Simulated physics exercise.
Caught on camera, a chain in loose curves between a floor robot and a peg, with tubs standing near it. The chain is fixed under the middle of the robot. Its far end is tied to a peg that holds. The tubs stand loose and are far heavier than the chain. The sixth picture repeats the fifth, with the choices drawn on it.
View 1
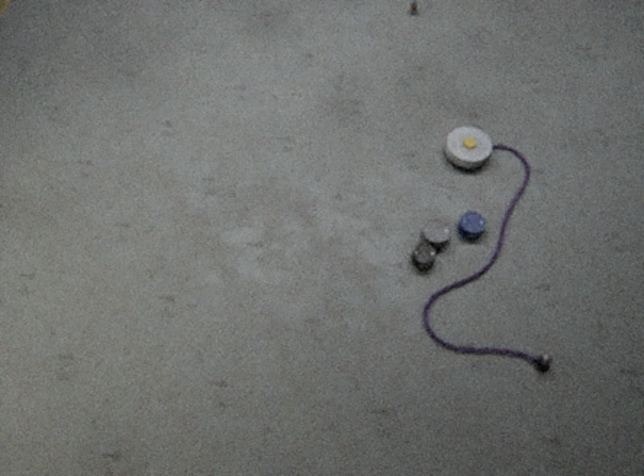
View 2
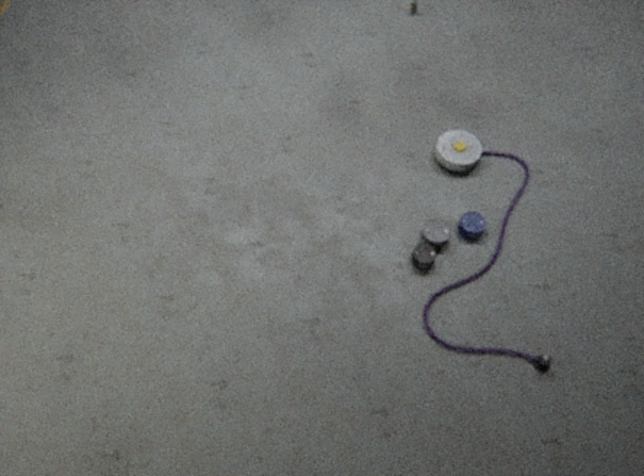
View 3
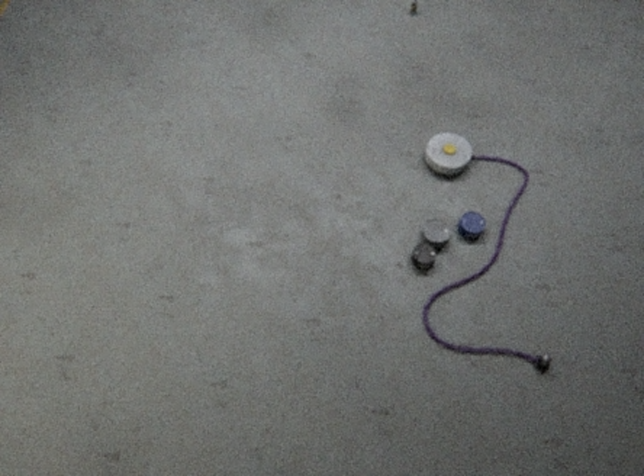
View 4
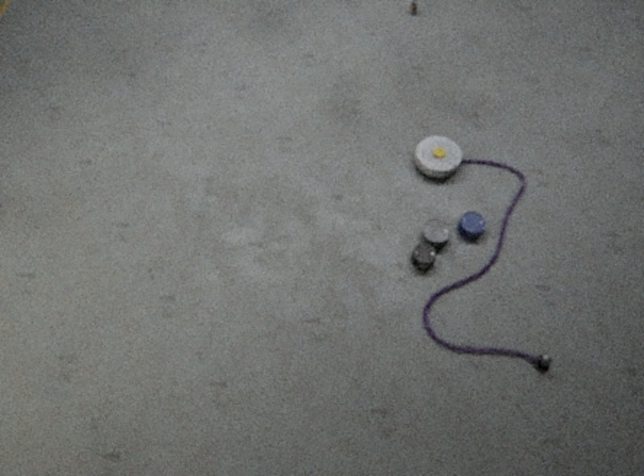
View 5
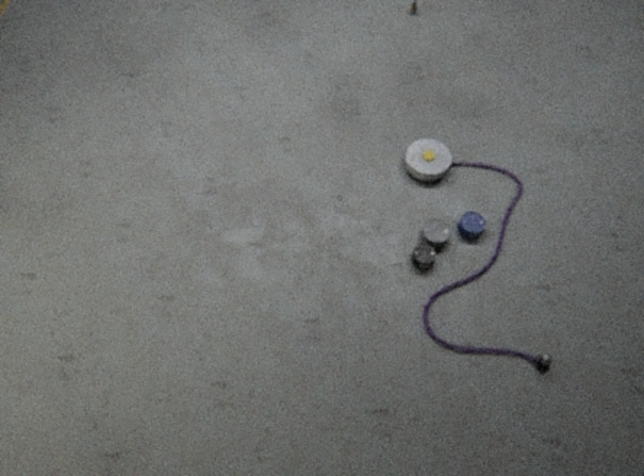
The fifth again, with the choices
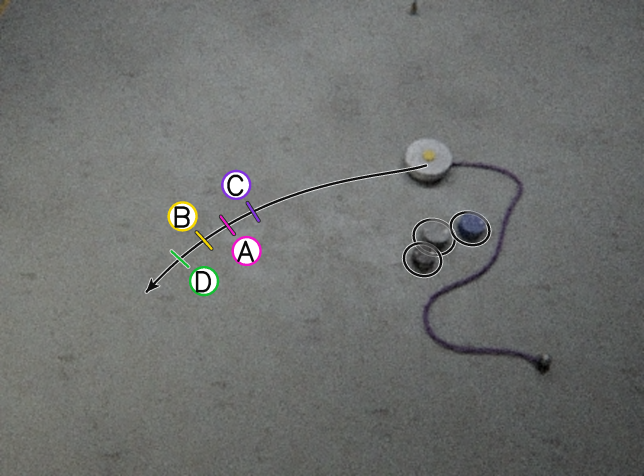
White disc-shaped robot sliding slowly left across a grey floor, drawing the near end of a dark cord past three small tubs.
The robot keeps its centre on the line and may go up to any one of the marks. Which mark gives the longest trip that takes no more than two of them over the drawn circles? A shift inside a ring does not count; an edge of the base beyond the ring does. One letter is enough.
As far as tick D.
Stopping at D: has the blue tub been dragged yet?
Yes.
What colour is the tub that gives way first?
The blue one.
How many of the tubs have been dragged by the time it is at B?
By then, one.
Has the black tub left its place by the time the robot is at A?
No.
On the marked copy, A at (227, 225); B at (204, 240); C at (253, 212); D at (180, 259); the route from (426, 166) via (277, 201) to (147, 292).
With D. Early on, robot (338, 178).
Further on, robot (250, 208).
At the end, robot (178, 255); blue tub (458, 248); one over the rings.
As for the rest, A is within the limit but short; B is within the limit but short; C is within the limit but short.
